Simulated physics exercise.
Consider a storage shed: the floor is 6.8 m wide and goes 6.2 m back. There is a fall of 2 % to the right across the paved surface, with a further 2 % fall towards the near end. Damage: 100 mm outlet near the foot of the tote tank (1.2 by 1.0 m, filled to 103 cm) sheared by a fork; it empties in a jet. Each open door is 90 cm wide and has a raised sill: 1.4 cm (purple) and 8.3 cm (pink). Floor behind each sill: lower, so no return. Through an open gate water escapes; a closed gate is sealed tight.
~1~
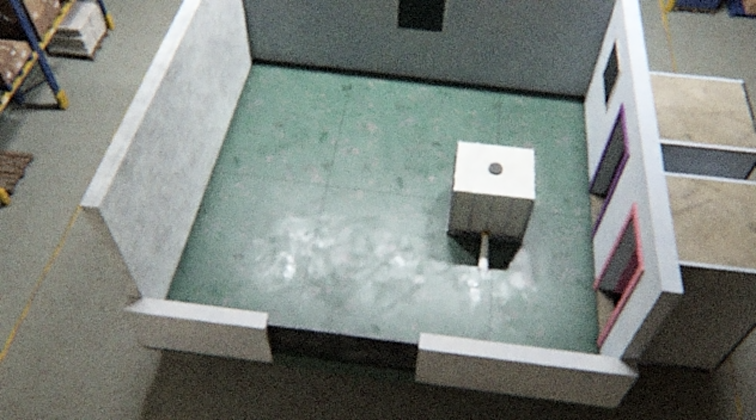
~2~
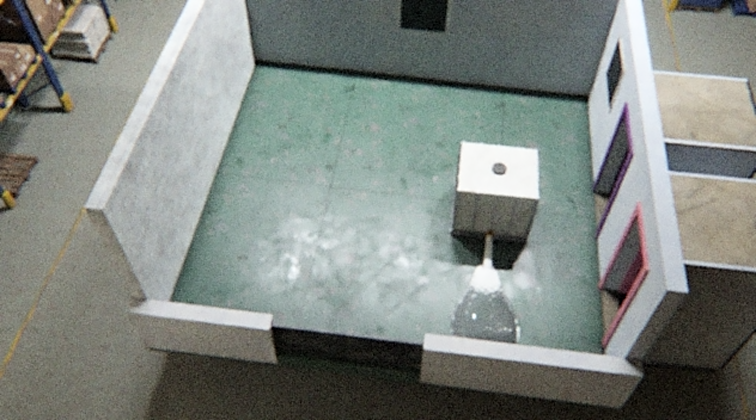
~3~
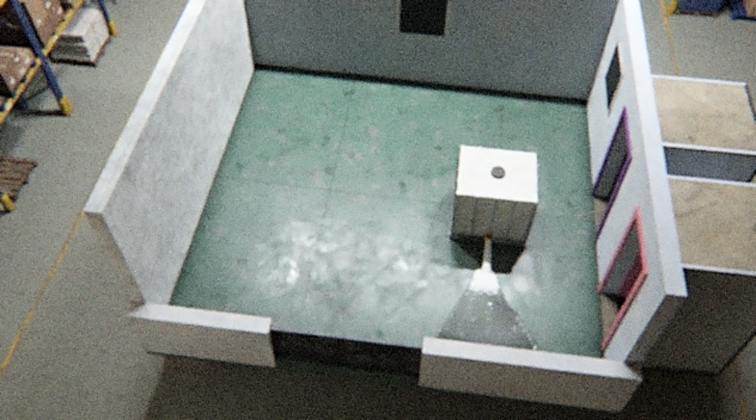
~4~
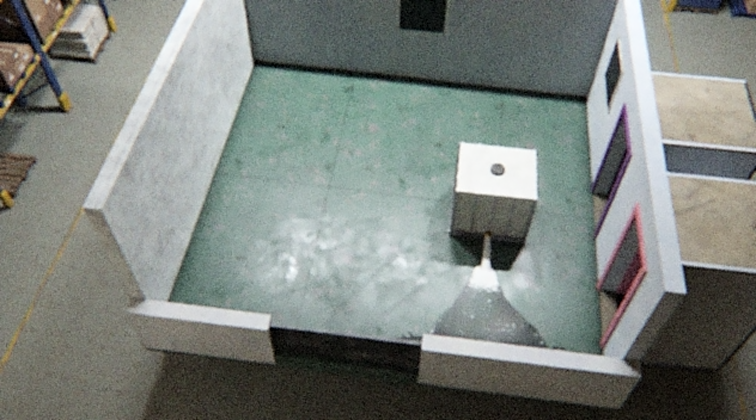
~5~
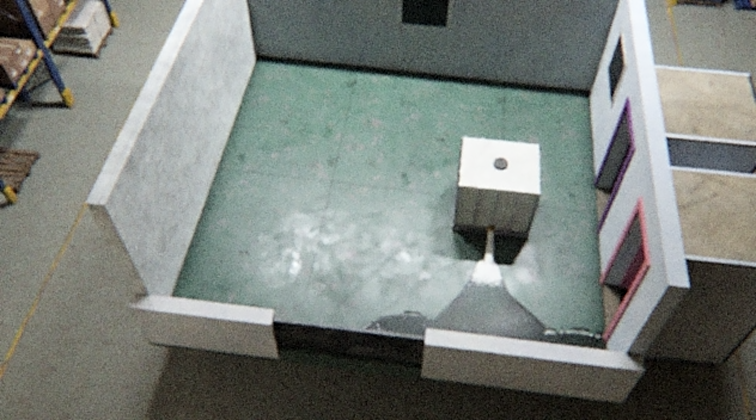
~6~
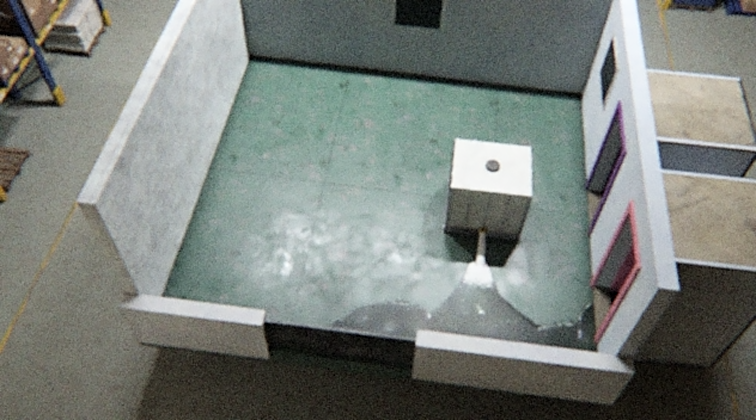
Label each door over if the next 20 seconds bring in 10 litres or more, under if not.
Purple door over, pink door under.
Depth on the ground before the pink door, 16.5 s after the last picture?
Depth reading: Near 5.0 cm.
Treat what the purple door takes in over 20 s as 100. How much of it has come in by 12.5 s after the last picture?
35 percent, roughly.
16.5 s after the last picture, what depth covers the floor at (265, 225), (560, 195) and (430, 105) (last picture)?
Around 0.0 cm, 3.0 cm and 0.0 cm.
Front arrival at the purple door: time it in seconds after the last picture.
For the purple door it's 3.6 s.
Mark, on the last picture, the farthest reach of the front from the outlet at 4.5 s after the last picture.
Look near (223, 328) in the last picture.
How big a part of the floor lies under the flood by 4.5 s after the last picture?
Something near 20 per cent.
Then, 1.5 s after the last picture water covers 15 % of the floor and is deepest (9 cm) near (590, 379); purple door not reached, pink door 3 cm at the sill, 0 L in.
Then, 4.5 s after the last picture water covers 20 % of the floor and is deepest (9 cm) near (590, 379); purple door 1.3 cm at the sill, 0 L in, pink door 3.8 cm at the sill, 0 L in.
Then, 8.5 s after the last picture water covers 25 % of the floor and is deepest (10 cm) near (590, 379); purple door 2.4 cm at the sill, 1 L in, pink door 4.1 cm at the sill, 0 L in.
Then, 12.5 s after the last picture water covers 30 % of the floor and is deepest (12 cm) near (590, 379); purple door 3.3 cm at the sill, 9 L in, pink door 4.8 cm at the sill, 0 L in.
Then, 16.5 s after the last picture water covers 30 % of the floor and is deepest (14 cm) near (590, 379); purple door 4.1 cm at the sill, 27 L in, pink door 5.1 cm at the sill, 0 L in.
